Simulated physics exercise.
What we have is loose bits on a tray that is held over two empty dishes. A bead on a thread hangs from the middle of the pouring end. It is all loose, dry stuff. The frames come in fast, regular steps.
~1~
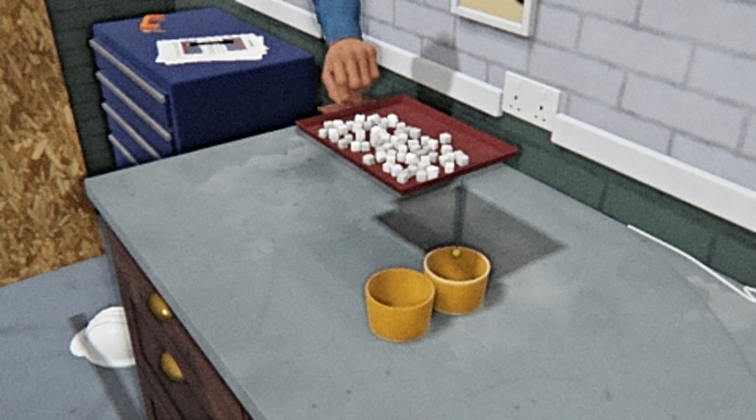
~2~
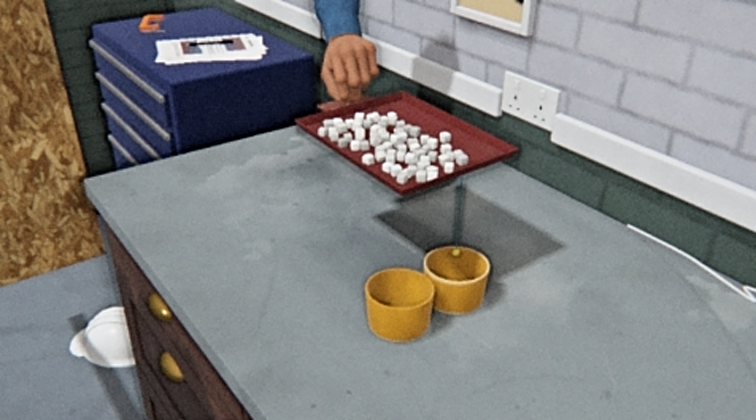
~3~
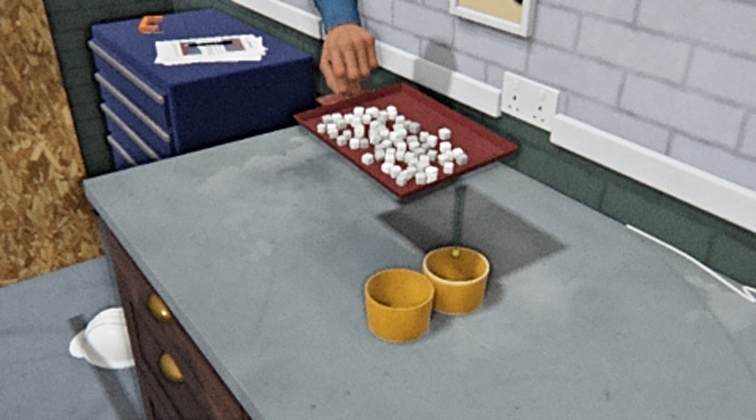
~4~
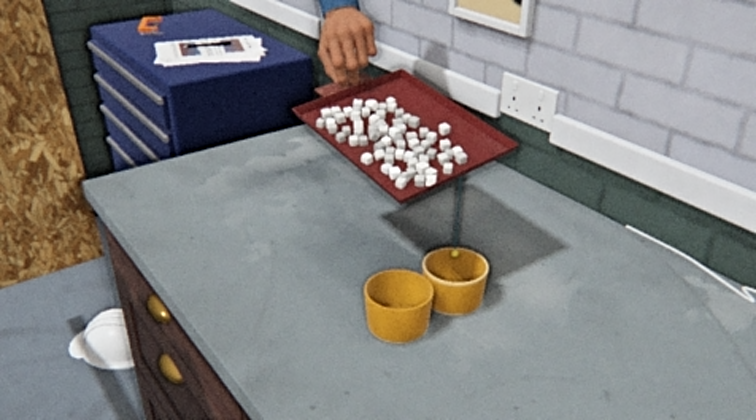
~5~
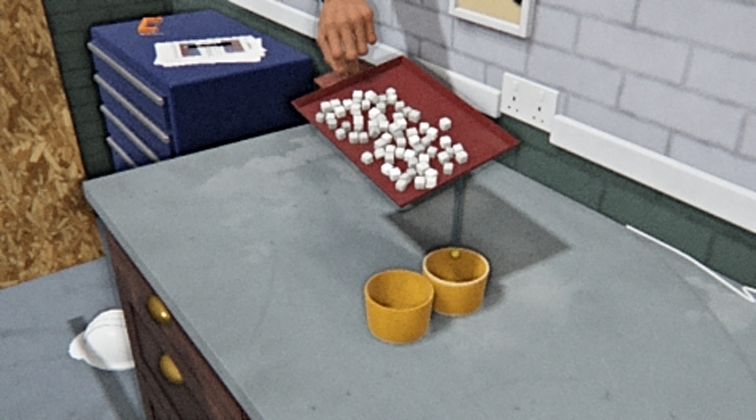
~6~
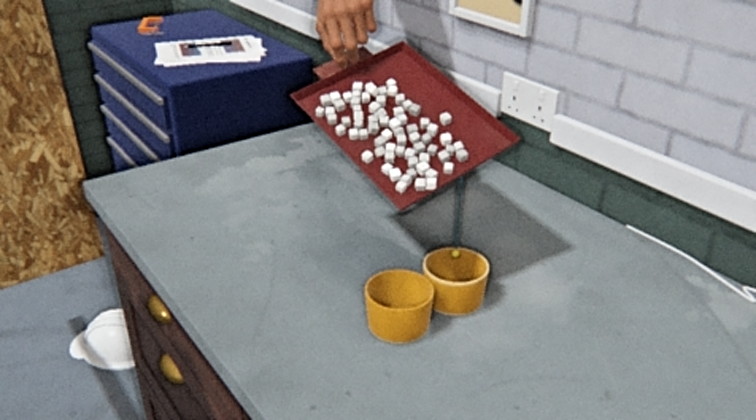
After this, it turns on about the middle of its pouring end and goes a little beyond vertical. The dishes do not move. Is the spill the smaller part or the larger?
In the dishes lies the larger part of it.
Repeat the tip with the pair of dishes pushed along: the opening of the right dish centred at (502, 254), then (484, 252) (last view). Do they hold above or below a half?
In turn: Not half; below a half.
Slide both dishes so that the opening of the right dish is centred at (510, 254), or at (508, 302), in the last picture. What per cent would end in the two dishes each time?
In turn 10 and 0 in a hundred.
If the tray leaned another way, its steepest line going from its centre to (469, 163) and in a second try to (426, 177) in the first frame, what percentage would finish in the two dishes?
Near 0 % and 60 %.
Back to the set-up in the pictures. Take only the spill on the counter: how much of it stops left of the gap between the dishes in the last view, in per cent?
Close to 50 per cent.
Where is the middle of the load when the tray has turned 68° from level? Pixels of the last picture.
Roughly at (399, 193).
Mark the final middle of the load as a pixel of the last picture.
Near (397, 315).
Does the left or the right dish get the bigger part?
More ends in the dish on the left.
Soon after the last picture, tray tipped steeply; about two thirds on the tray; a small part in the left dish; about a quarter in the air.
A little later, tray tipped past a quarter turn; most in the left dish; a small part in the right dish; about a quarter outside both; a stray few in the air.
Later still, tray tipped past a quarter turn; most in the left dish; a small part in the right dish; about a quarter outside both; a stray few in the air.
At rest, tray tipped past a quarter turn; most in the left dish; a small part in the right dish; about a quarter outside both; a stray few in the air.
